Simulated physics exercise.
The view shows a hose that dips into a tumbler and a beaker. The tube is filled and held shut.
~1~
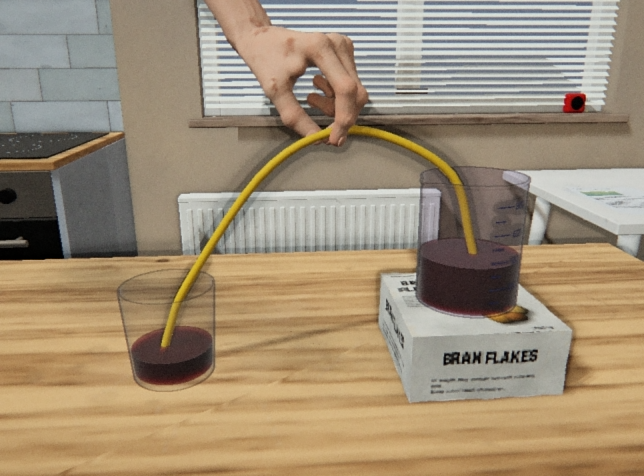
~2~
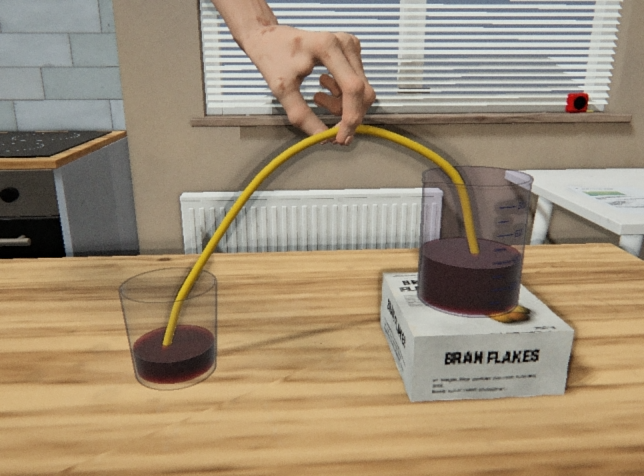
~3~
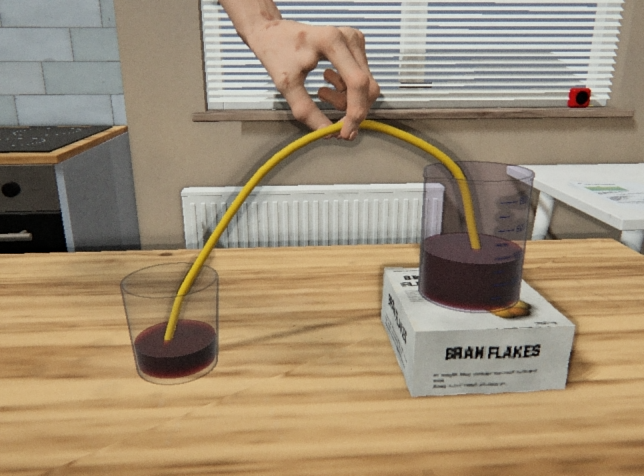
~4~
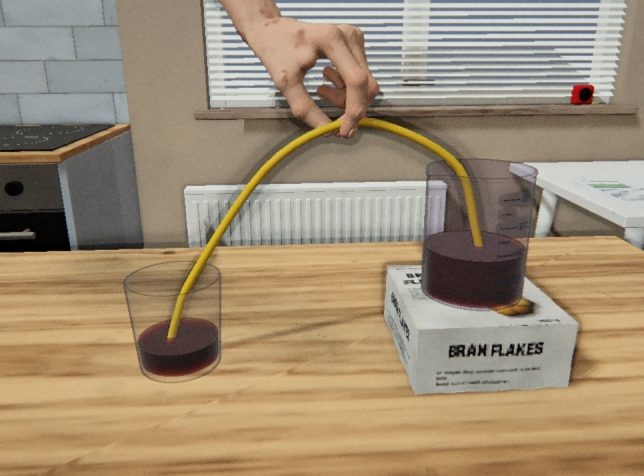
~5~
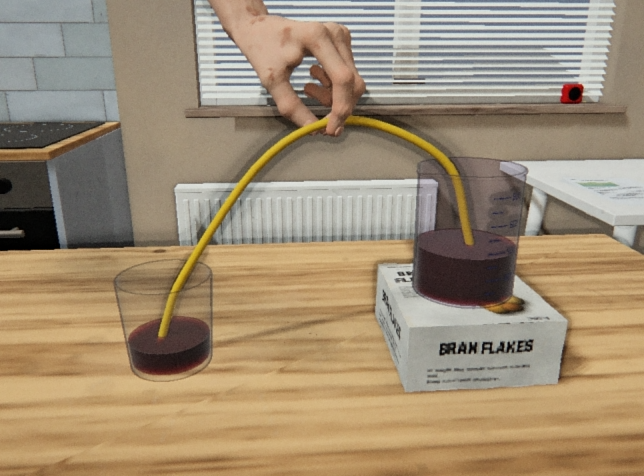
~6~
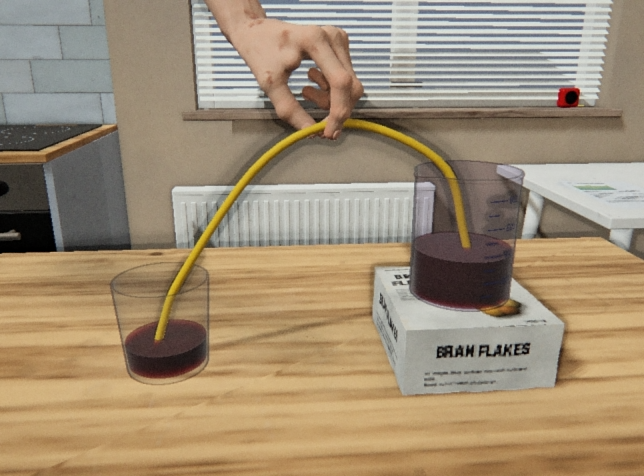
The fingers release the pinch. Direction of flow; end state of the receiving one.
Grape juice goes: Left. Receiving: Within capacity.
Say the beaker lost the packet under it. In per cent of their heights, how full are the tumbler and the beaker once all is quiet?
The first comes to roughly 40 in a hundred and the second to 30.
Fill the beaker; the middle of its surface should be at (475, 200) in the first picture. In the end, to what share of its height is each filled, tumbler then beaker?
100 % and 20 %, in that order.
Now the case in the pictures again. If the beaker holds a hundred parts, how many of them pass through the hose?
It comes to about 70 in a hundred.
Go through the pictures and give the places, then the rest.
Still shut; tumbler (171, 326) about a quarter full, on the top itself; beaker (470, 237) about a third full, up on the packet, in the first frame.
The hose is pinched; tumbler about a quarter full, surface at (174, 343); beaker about a third full, surface at (471, 252), in the second frame.
Nothing flows; tumbler (174, 319) about a quarter full; beaker (473, 232) about a third full, in the third frame.
Fingers on the hose; tumbler about a quarter full, surface at (179, 336); beaker about a third full, surface at (475, 245), in the fourth frame.
Still shut; tumbler (168, 316) about a quarter full, on the top itself; beaker (467, 228) about a third full, up on the packet, in the fifth frame.
The hose is pinched; tumbler about a quarter full, surface at (166, 338); beaker about a third full, surface at (462, 247), in the sixth frame.
Shortly, the tumbler is about half full; the beaker is about a quarter full.
Then, the tumbler is about two thirds full; the beaker is nearly empty.
At the finish, the tumbler is about three quarters full; the beaker is nearly empty.
